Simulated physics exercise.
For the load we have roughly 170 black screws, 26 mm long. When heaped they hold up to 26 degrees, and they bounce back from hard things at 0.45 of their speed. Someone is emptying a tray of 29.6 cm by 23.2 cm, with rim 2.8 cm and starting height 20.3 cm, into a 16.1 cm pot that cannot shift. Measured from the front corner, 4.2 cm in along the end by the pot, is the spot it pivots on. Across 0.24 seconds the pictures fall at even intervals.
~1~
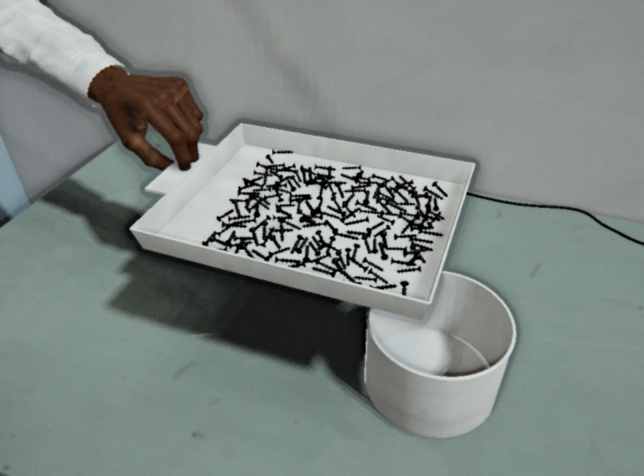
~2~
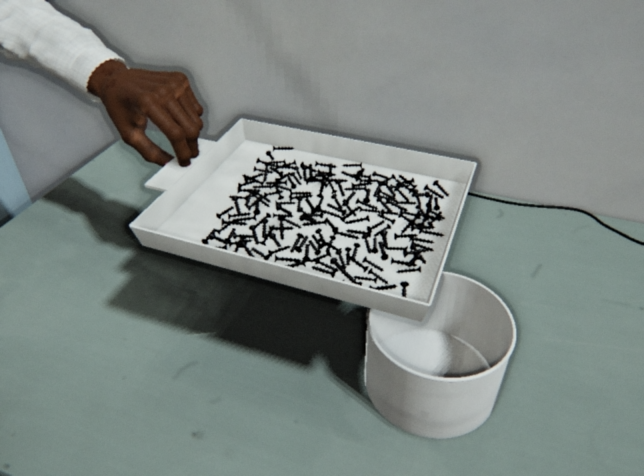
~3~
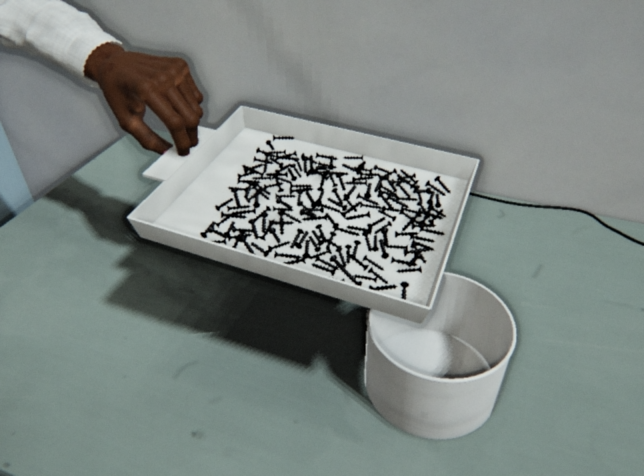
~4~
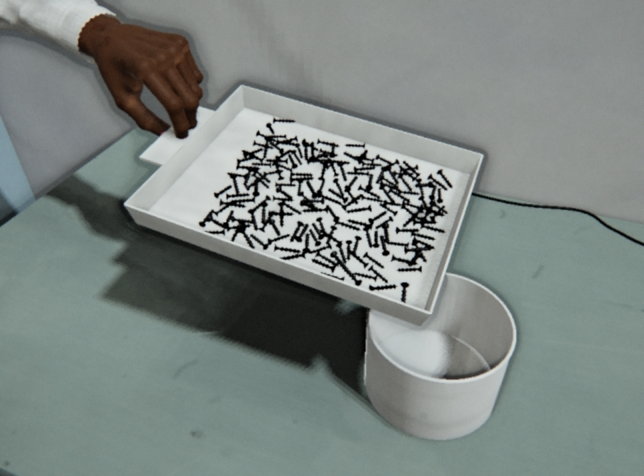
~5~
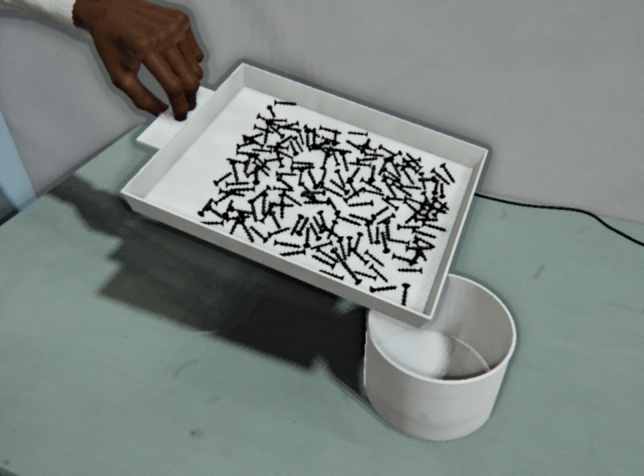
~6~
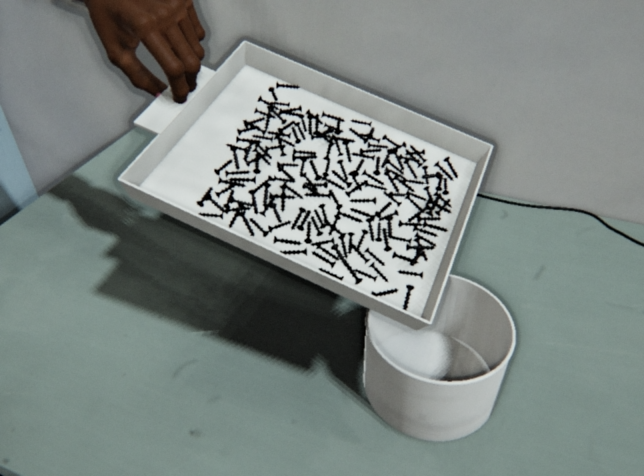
The video shows a hand at the left beside a white tray of black screws above a round white container; the tray starts nearly still, then its left side rises, tilting it toward the right front corner as the hand lifts.
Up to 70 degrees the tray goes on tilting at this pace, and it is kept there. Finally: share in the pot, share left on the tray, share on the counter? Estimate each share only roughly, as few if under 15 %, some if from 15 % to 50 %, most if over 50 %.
Roughly: Pot few, tray some, counter most.
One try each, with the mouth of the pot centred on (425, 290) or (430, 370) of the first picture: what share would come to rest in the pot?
0 and 55 %.
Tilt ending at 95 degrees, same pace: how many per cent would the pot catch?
Around 0 %, I reckon.
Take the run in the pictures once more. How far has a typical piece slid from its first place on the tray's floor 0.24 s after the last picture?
Around 4 centimetres.
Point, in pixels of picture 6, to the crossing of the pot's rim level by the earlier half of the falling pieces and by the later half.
I'd mark about (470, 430) for the first half and about (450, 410) for the second.
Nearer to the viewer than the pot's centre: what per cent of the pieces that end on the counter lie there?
Share: Some 100 %.
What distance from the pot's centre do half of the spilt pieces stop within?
Distance: Roughly 16 cm.
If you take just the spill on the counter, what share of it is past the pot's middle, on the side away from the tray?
Some 90 per cent.
Then, 0.24 s after the last picture, tilt 45 degrees; the tray holds 100 %, the pot 0 %.
Then, 0.40 s after the last picture, tilt 62 degrees; the tray holds 100 %, the pot 0 %.
Then, 0.68 s after the last picture, tilt 70 degrees; the tray holds 40 %, the pot 0 %.
In the end, pot 5 %, tray 30 %, counter 70 %.
